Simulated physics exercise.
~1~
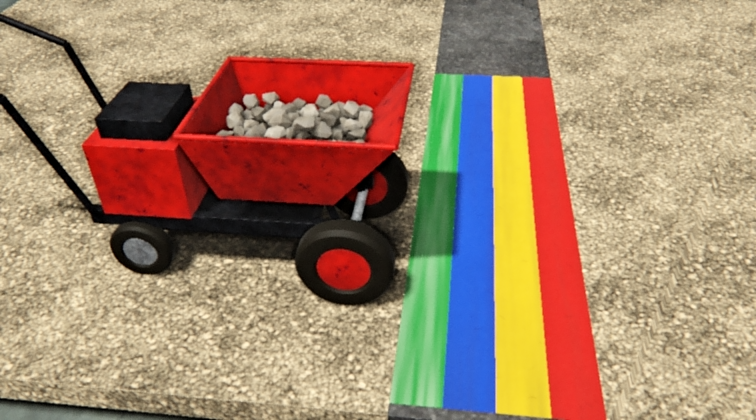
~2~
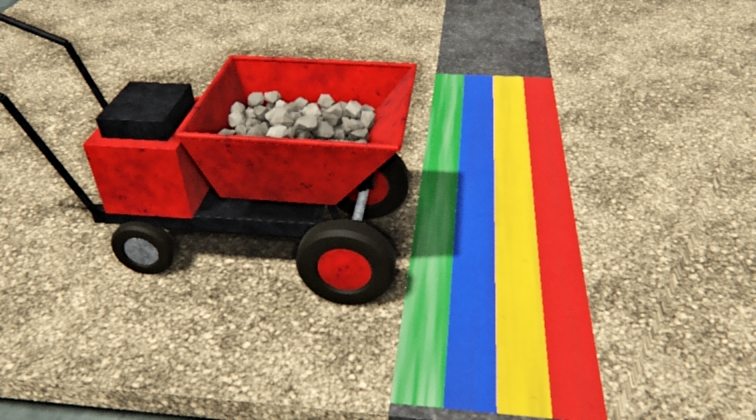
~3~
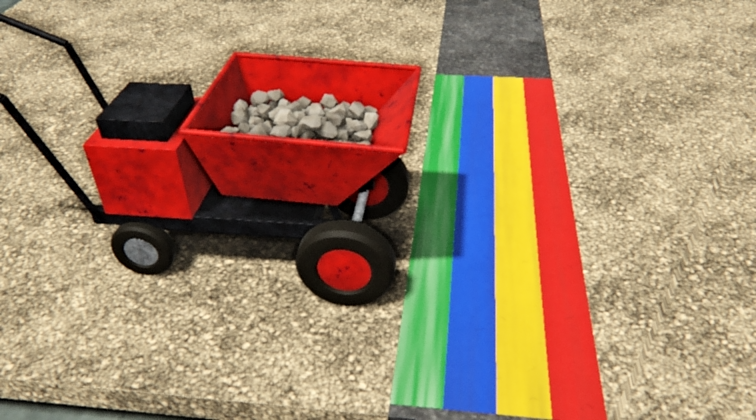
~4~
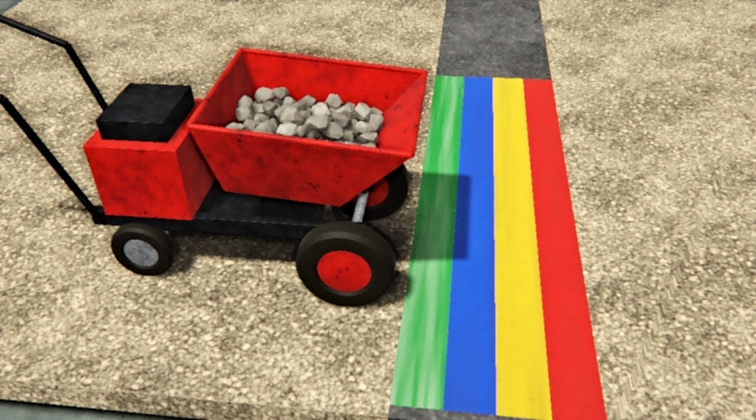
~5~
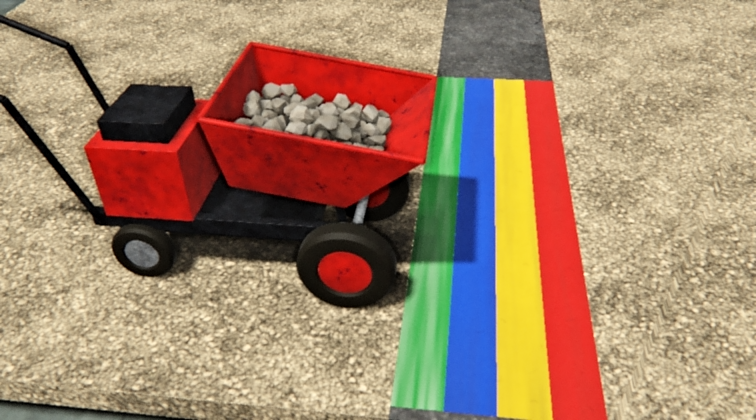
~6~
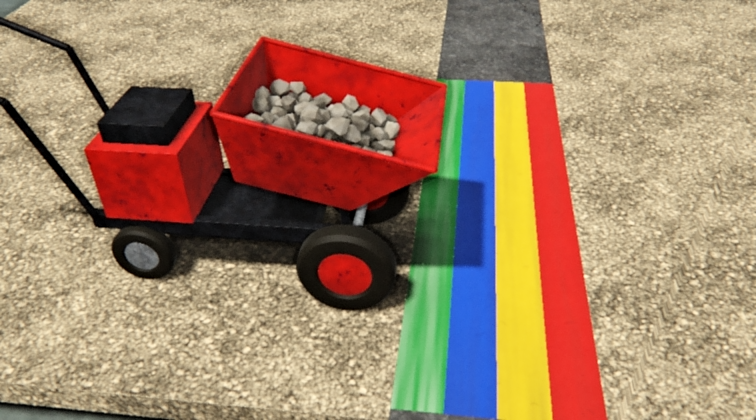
A red motor barrow loaded with broken stones slowly tilting its skip forward to the right beside green, blue, yellow and red strips.
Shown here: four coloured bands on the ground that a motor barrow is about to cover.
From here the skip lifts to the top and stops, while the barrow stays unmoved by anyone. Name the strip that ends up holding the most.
Yellow.
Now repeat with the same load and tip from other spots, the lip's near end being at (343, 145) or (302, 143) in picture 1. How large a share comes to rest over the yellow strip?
30 and 20 percent, in that order.
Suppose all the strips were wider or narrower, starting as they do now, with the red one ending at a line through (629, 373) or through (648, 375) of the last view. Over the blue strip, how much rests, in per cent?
The first gives around 20 %, the second around 20 %.
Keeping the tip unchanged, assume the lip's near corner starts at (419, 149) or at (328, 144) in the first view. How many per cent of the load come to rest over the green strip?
In order, close to 0 and 10 in a hundred.
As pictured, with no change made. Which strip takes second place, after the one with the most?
Rank 2: That red strip.
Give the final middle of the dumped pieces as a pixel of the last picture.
Close to (539, 266) in the last view.
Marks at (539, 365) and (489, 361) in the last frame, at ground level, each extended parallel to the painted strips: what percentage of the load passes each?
That's 50 per cent for the first and 90 per cent for the second.
Just after the last frame, skip tipped well over; every one in the skip.
A moment on, skip tipped steeply; almost all in the skip; just a few over the yellow strip; just a few over the red strip.
Further on, skip tipped right over; roughly a third in the skip; just a few over the blue strip; roughly a quarter over the yellow strip; roughly a quarter over the red strip; about a tenth off the paint.
When it is over, skip tipped right over; about a tenth in the skip; not one over the green strip; about a tenth over the blue strip; roughly half over the yellow strip; roughly a quarter over the red strip; about a tenth off the paint.
